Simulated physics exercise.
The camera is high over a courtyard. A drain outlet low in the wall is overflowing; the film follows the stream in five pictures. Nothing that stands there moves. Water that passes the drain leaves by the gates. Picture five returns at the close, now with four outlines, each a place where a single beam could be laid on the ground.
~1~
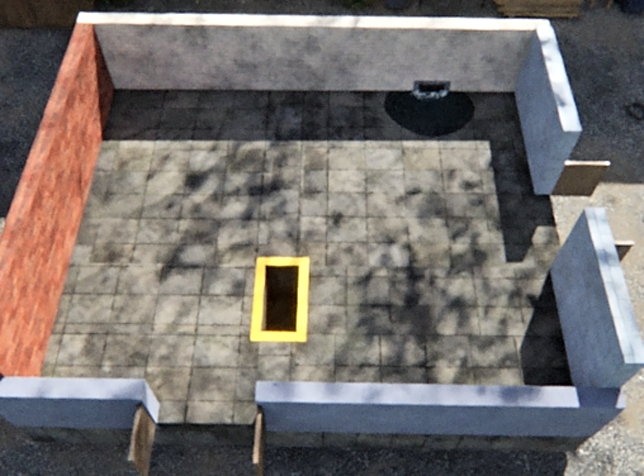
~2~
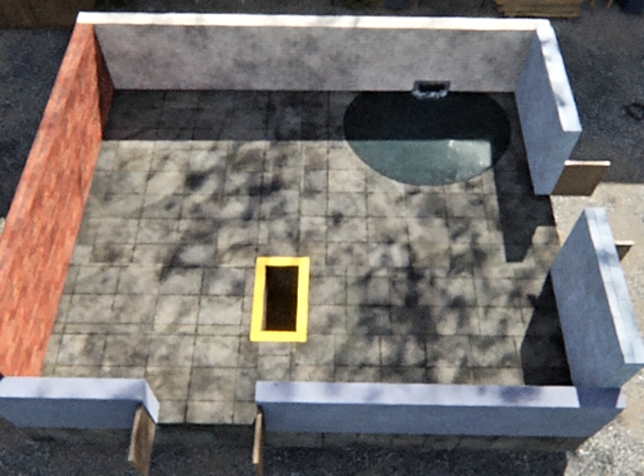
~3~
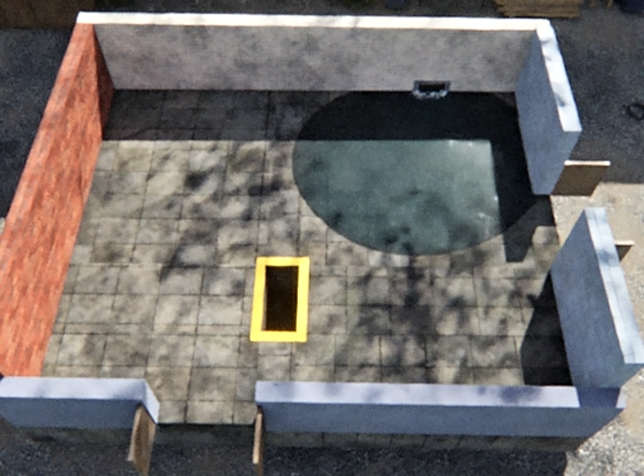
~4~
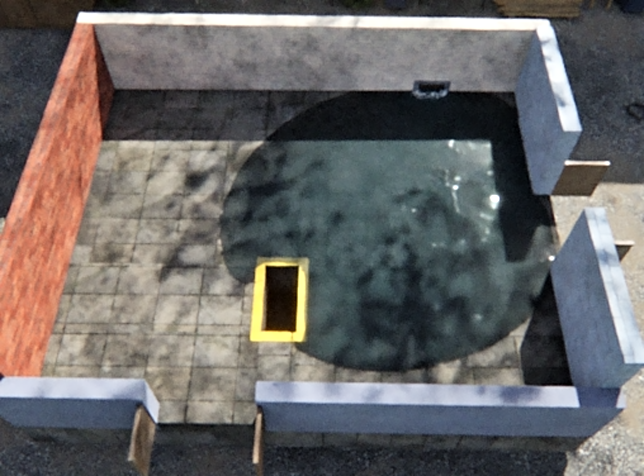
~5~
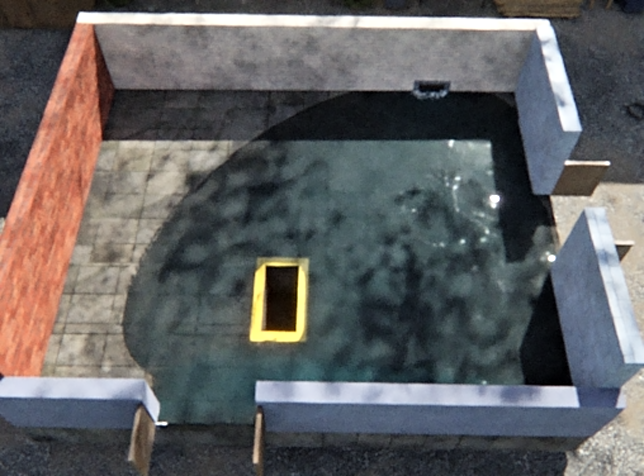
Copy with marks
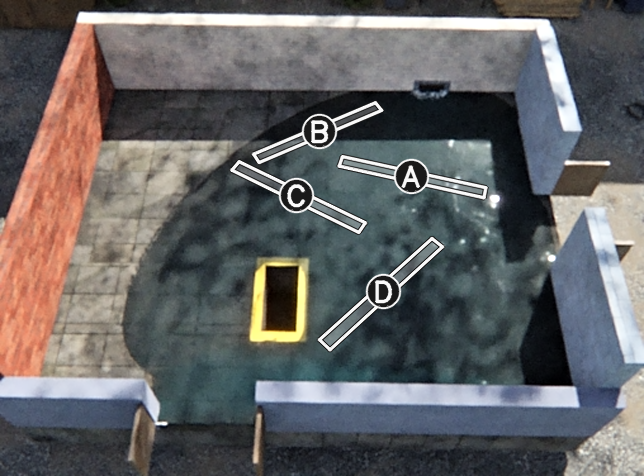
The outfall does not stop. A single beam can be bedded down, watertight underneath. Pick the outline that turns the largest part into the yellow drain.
The answer is spot D.
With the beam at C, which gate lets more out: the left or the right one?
The left one.
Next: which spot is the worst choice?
That is spot A.
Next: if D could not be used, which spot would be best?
B.
In white, A from (340, 161) to (484, 192); B from (256, 158) to (378, 106); C from (235, 165) to (362, 227); D from (324, 344) to (437, 242).
With A, about 7 % of the stream goes into the yellow drain, about 93 % out by the gates.
With B, about 25 % of the stream goes into the yellow drain, about 75 % out by the gates.
With C, about 14 % of the stream goes into the yellow drain, about 85 % out by the gates.
With D, about 37 % of the stream goes into the yellow drain, about 63 % out by the gates.
